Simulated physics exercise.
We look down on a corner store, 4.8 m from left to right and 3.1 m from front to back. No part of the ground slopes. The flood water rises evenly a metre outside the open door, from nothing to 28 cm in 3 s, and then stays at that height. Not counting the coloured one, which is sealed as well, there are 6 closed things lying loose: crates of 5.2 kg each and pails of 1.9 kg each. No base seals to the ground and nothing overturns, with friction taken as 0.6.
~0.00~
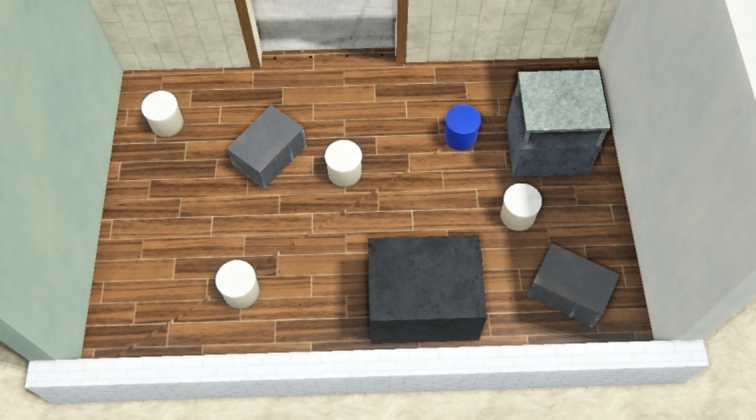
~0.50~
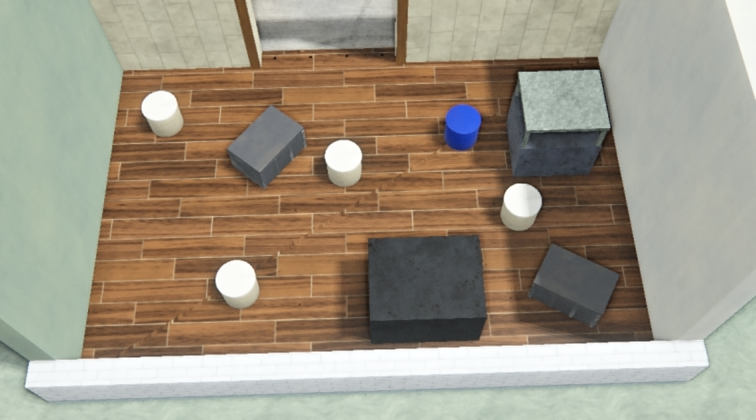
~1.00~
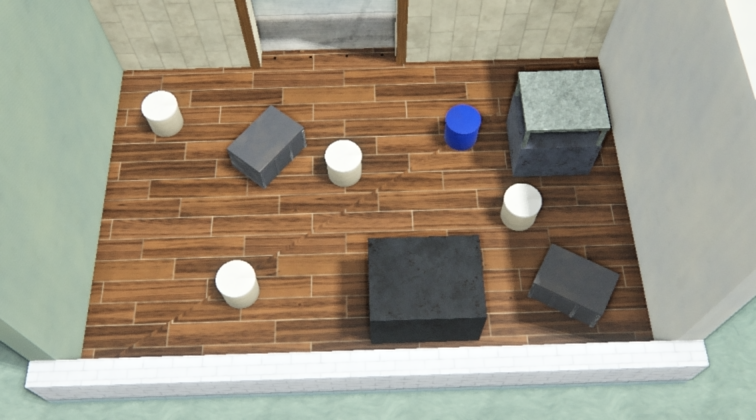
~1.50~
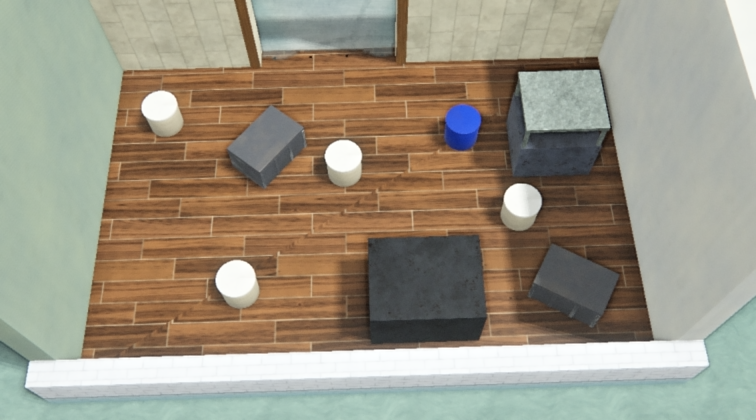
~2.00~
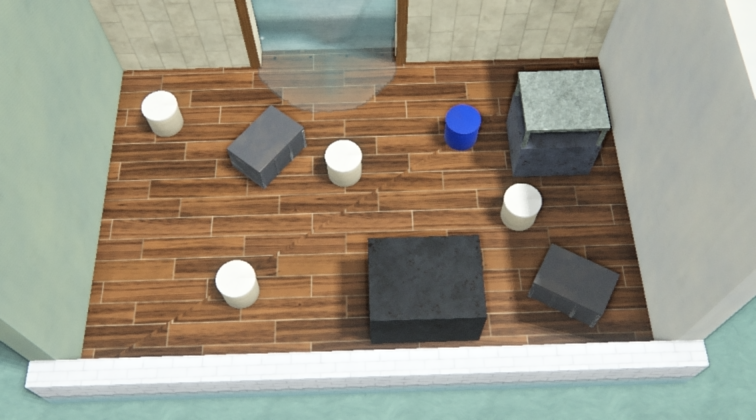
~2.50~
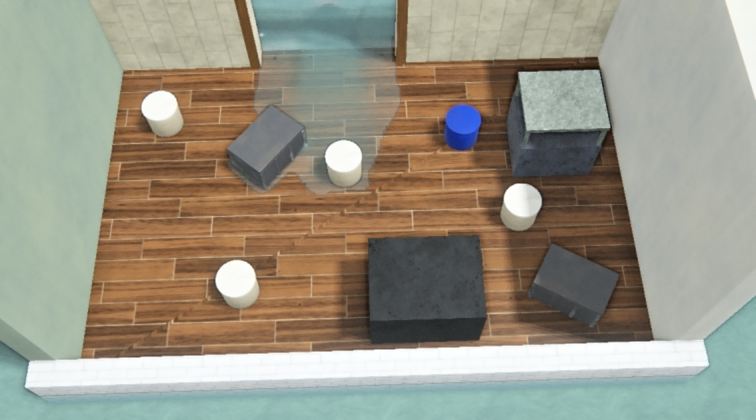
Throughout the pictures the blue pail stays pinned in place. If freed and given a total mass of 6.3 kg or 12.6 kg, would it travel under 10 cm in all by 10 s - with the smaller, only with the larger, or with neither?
It takes the heavier ballast.
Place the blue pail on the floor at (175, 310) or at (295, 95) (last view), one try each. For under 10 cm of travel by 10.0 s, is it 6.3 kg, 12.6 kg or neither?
Well, at the first spot no weight will do, and at the second no weight will do.
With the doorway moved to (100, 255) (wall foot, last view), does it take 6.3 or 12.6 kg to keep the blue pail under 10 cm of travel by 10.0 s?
Outcome - neither pick works.
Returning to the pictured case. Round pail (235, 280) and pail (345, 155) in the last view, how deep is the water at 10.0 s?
Around 12 cm and 20 cm.
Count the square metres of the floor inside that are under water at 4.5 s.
Close to 11.0 m2, I'd say.
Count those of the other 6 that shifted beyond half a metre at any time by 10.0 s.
All told, that gives 5.
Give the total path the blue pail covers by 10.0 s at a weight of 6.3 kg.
30 cm in all.
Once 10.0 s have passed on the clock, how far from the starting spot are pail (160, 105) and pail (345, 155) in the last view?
They sit 140 cm and 150 cm away, in the order given.
After 3.5 s the blue pail would be 0 cm from its start with 6.3 kg and 0 cm from its start with 12.6 kg; 2 cm of water round it then.
After 4.5 s the blue pail would be 0 cm from its start with 6.3 kg and 0 cm from its start with 12.6 kg; 3 cm of water round it then.
After 7.0 s the blue pail would be 0 cm from its start with 6.3 kg and 0 cm from its start with 12.6 kg; 4 cm of water round it then.
After 10.0 s the blue pail would be 27 cm from its start with 6.3 kg and 0 cm from its start with 12.6 kg; 9 cm of water round it then.
